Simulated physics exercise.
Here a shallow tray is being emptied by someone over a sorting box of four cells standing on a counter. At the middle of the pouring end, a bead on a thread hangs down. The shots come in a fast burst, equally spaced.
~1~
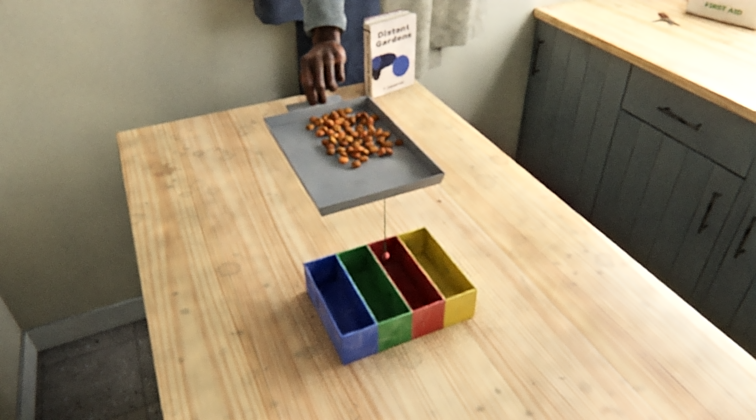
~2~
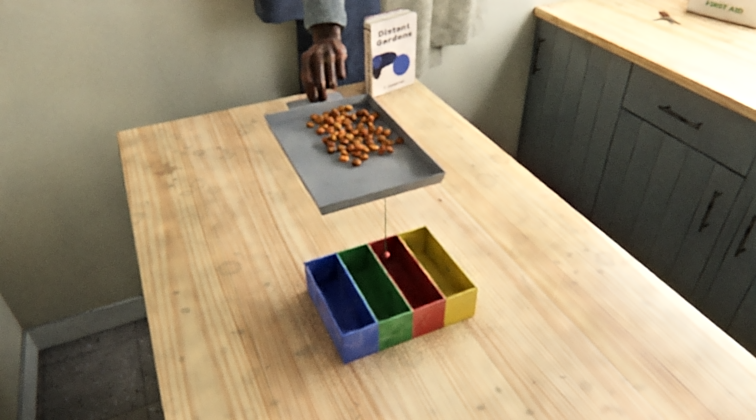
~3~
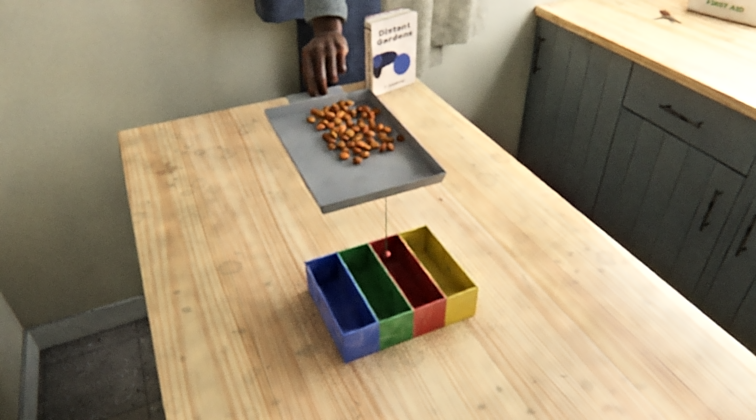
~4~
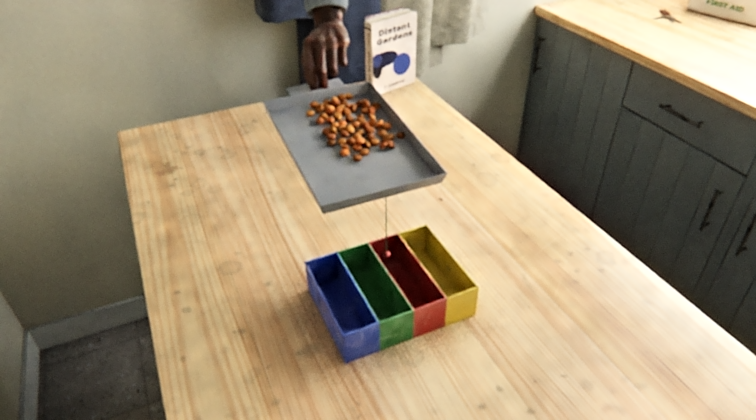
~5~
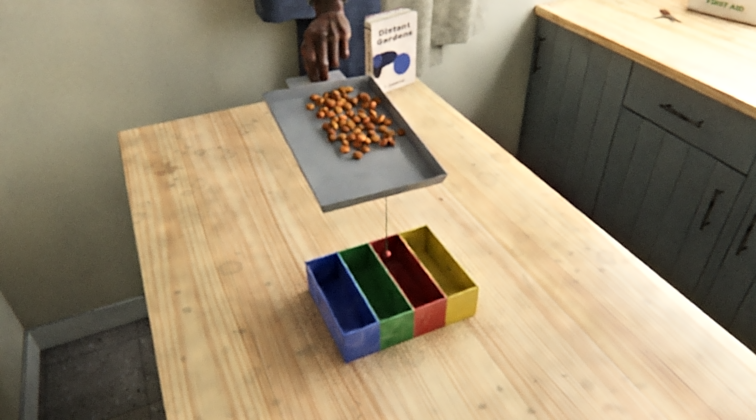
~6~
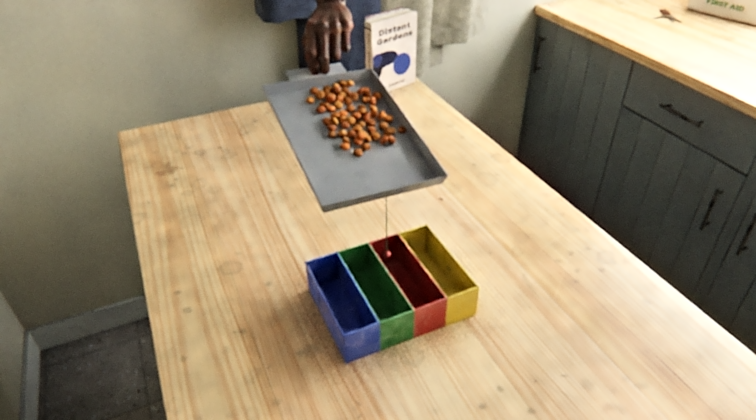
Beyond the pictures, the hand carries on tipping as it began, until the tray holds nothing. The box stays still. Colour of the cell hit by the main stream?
Yellow.
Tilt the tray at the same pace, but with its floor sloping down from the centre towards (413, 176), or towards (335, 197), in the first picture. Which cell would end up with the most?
The yellow cell; the blue one.
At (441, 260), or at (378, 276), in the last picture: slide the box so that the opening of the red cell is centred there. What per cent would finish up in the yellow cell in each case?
Close to 10 in a hundred, then close to 30 in a hundred.
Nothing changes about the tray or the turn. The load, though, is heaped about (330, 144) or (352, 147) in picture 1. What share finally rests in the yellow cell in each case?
It's 50 percent the first time and 60 percent the second.
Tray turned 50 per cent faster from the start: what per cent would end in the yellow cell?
Result: About 50 per cent.
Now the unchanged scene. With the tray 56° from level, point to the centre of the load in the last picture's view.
(415, 176).
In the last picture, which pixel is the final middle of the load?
Roughly at pixel (441, 296).
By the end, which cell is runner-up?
The red cell.
Soon after the last picture, tray tipped steeply; nearly all on the tray; a stray few in the yellow cell; a small part falling or outside the box.
A little later, tray tipped right over; about half on the tray; about a quarter in the yellow cell; a small part in the red cell; a stray few in the green cell; about a quarter falling or outside the box.
Later still, tray tipped past a quarter turn; about half in the yellow cell; about a quarter in the red cell; a small part in the green cell; about a quarter falling or outside the box.
At rest, tray tipped past a quarter turn; about half in the yellow cell; about a quarter in the red cell; a small part in the green cell; none in the blue cell; about a quarter outside the box.
